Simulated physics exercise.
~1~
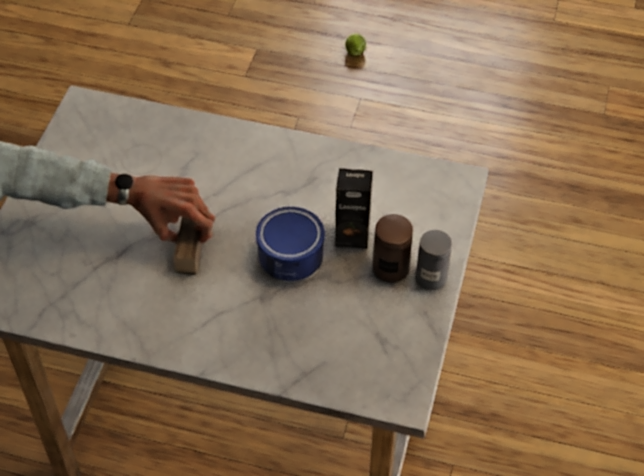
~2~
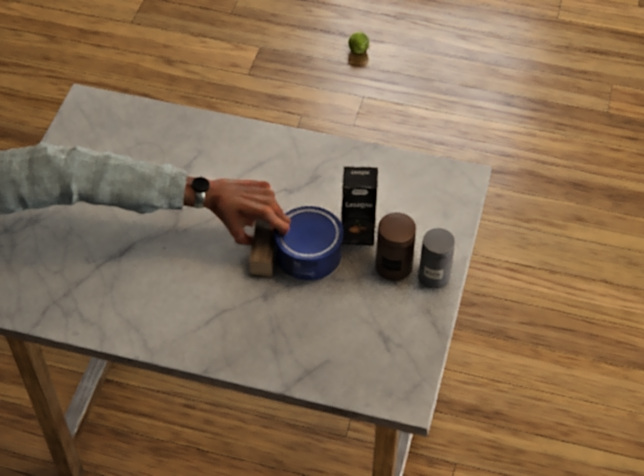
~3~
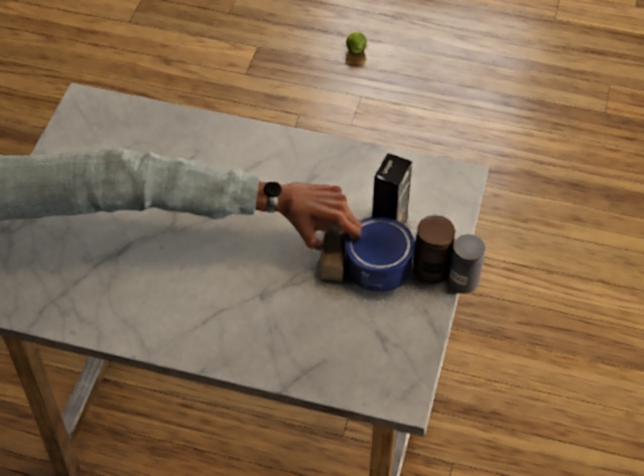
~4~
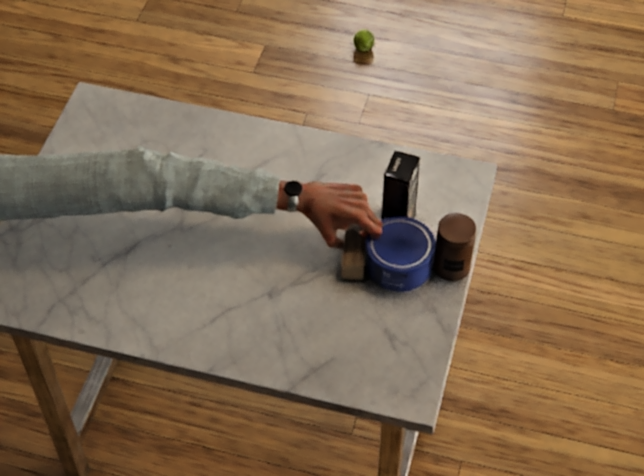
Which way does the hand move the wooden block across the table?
The hand moves the wooden block to the right, pushing it up against the blue tub and onward toward the right edge of the table.
